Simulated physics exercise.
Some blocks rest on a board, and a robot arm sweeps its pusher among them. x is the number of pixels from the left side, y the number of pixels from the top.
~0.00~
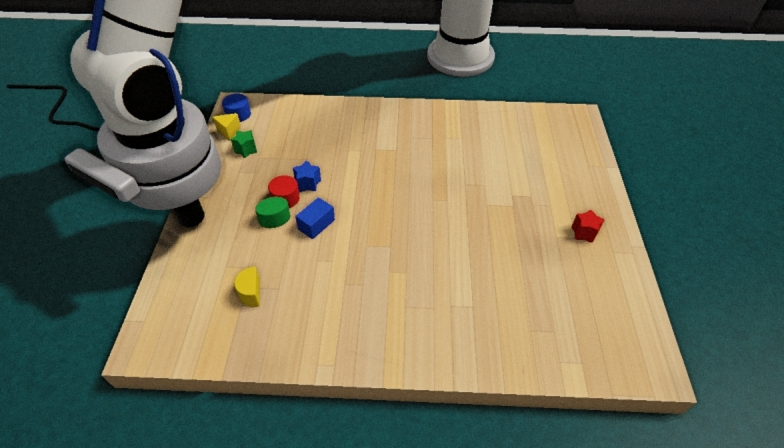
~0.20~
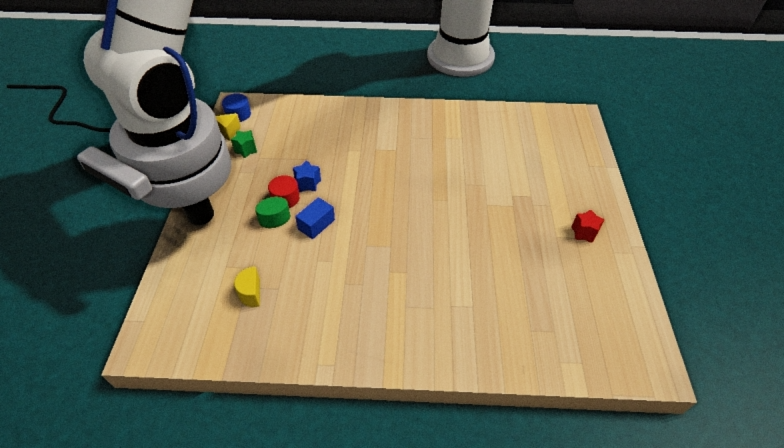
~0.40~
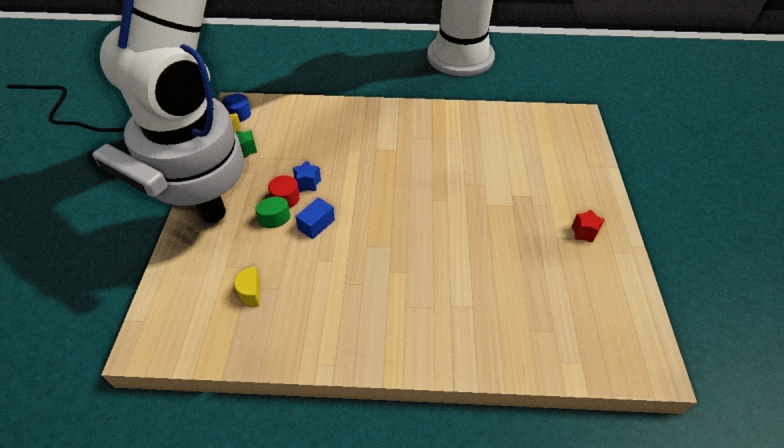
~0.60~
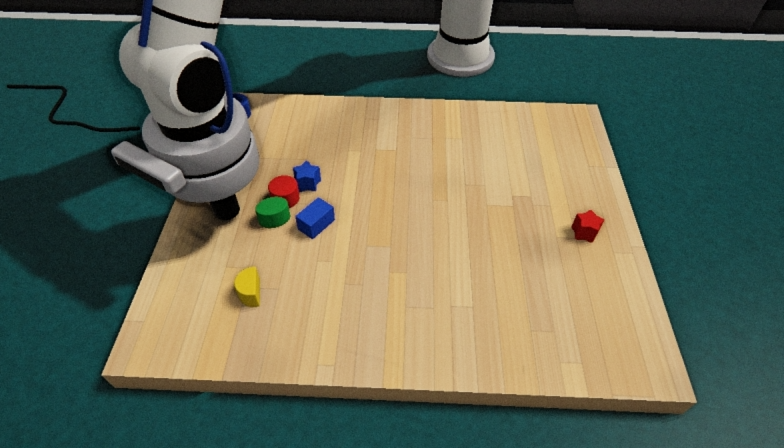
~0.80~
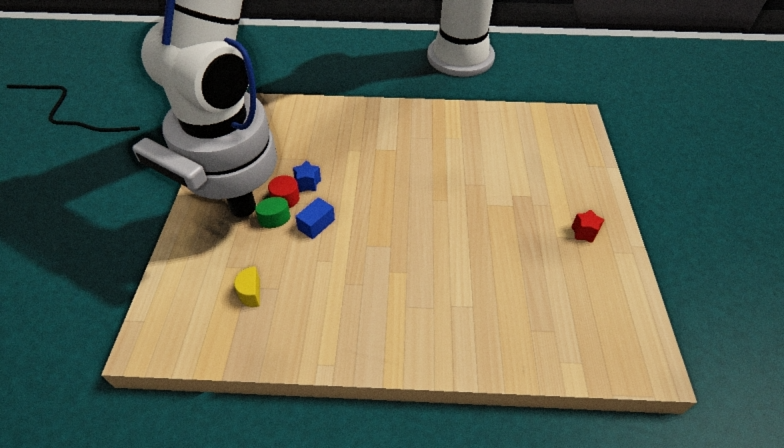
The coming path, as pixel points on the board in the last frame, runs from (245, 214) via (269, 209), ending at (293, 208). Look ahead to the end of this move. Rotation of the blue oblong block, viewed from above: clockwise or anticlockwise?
Top view: Counterclockwise.
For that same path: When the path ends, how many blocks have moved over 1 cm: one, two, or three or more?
The answer will be at least three.
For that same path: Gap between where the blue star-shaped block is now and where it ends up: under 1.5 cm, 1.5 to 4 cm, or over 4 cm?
Middling, 1.5 to 4 cm.
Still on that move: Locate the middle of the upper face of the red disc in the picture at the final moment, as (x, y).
In the picture, that point is around (311, 180).
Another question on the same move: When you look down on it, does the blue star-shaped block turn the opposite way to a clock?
Going by the path, yes.
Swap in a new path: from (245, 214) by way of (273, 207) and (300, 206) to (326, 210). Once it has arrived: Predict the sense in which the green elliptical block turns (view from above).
The sense of turning is clockwise.
The first path, step by step. Halfway along, pusher (269, 203); green elliptical block (286, 207), turned 20° clockwise; red disc (290, 183); blue star-shaped block (309, 167), turned 15° anticlockwise.
At the end, pusher (291, 203); green elliptical block (297, 213), turned 40° clockwise; red disc (311, 180); blue star-shaped block (317, 162), turned 55° anticlockwise; blue oblong block (324, 216), turned 35° anticlockwise.
